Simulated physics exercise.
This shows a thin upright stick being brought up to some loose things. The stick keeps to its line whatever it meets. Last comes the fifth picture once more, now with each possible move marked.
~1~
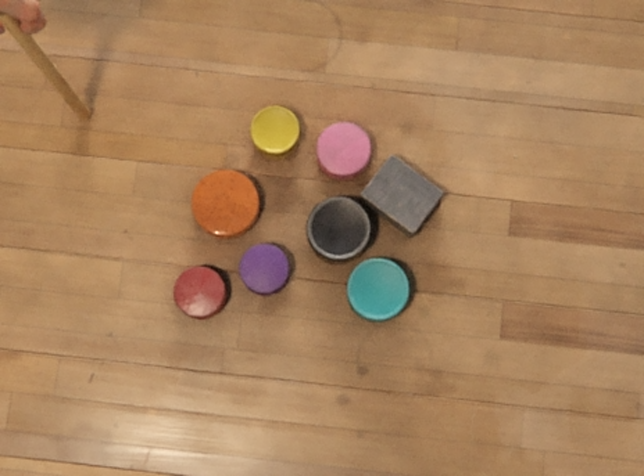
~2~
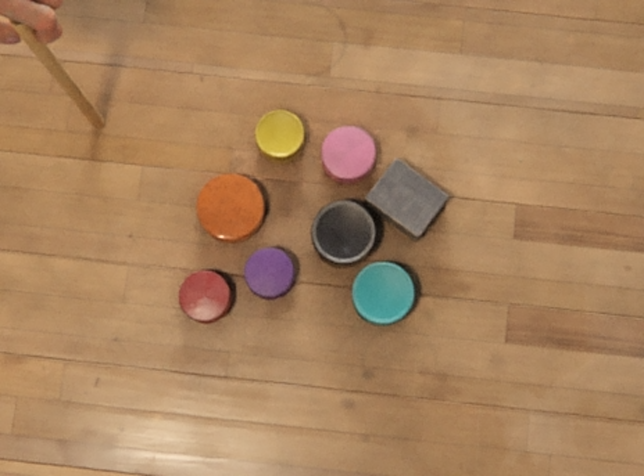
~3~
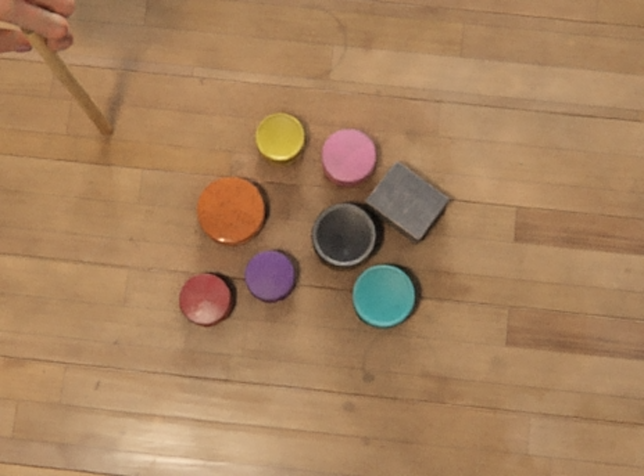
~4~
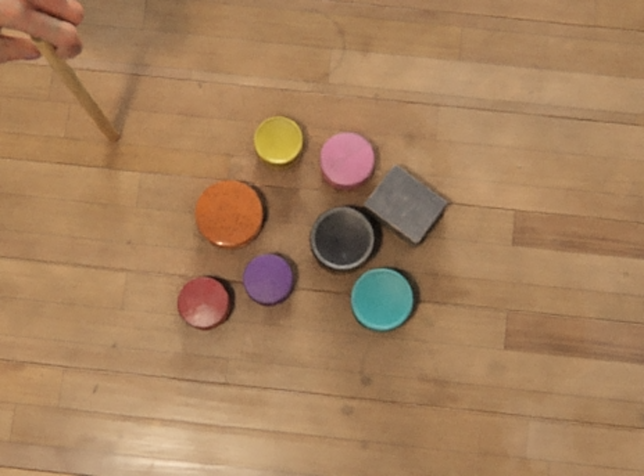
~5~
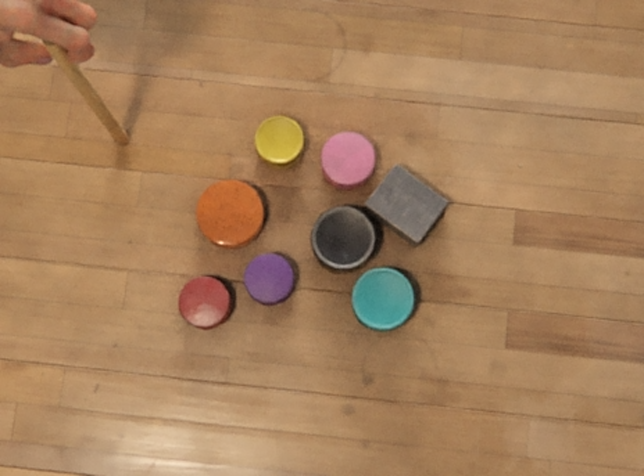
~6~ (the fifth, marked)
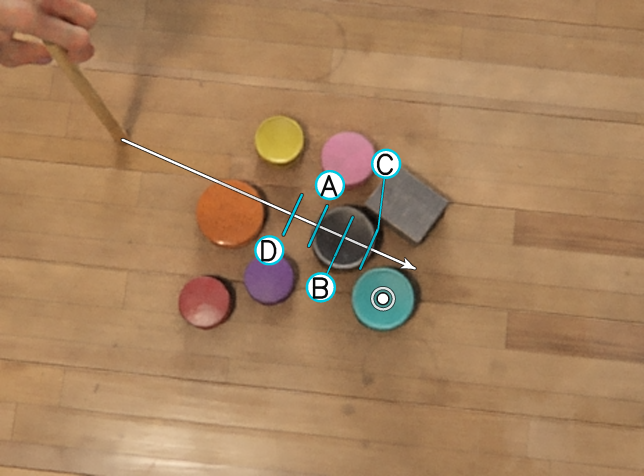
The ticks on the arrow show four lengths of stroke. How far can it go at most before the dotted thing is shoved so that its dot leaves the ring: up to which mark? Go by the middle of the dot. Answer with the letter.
It can go as far as A.
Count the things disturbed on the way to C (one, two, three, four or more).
Three.
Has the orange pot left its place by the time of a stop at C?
Yes.
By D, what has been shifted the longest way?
The orange pot has gone farthest.
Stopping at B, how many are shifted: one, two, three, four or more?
In all, three.
On the marked copy, A at (318, 226); B at (344, 237); C at (369, 249); D at (293, 215); the arrow from (123, 140) to (415, 268); the white dot at (383, 299).
With A. Early on, foot of the stick (193, 172).
Further on, foot of the stick (264, 202); orange pot (241, 233).
At the end, foot of the stick (318, 226); orange pot (241, 233); black tub (349, 245); the dot is still in its ring.
As for the rest, B shifts the dotted thing to (394, 316); C shifts the dotted thing to (405, 332); D keeps the dot in but is short.
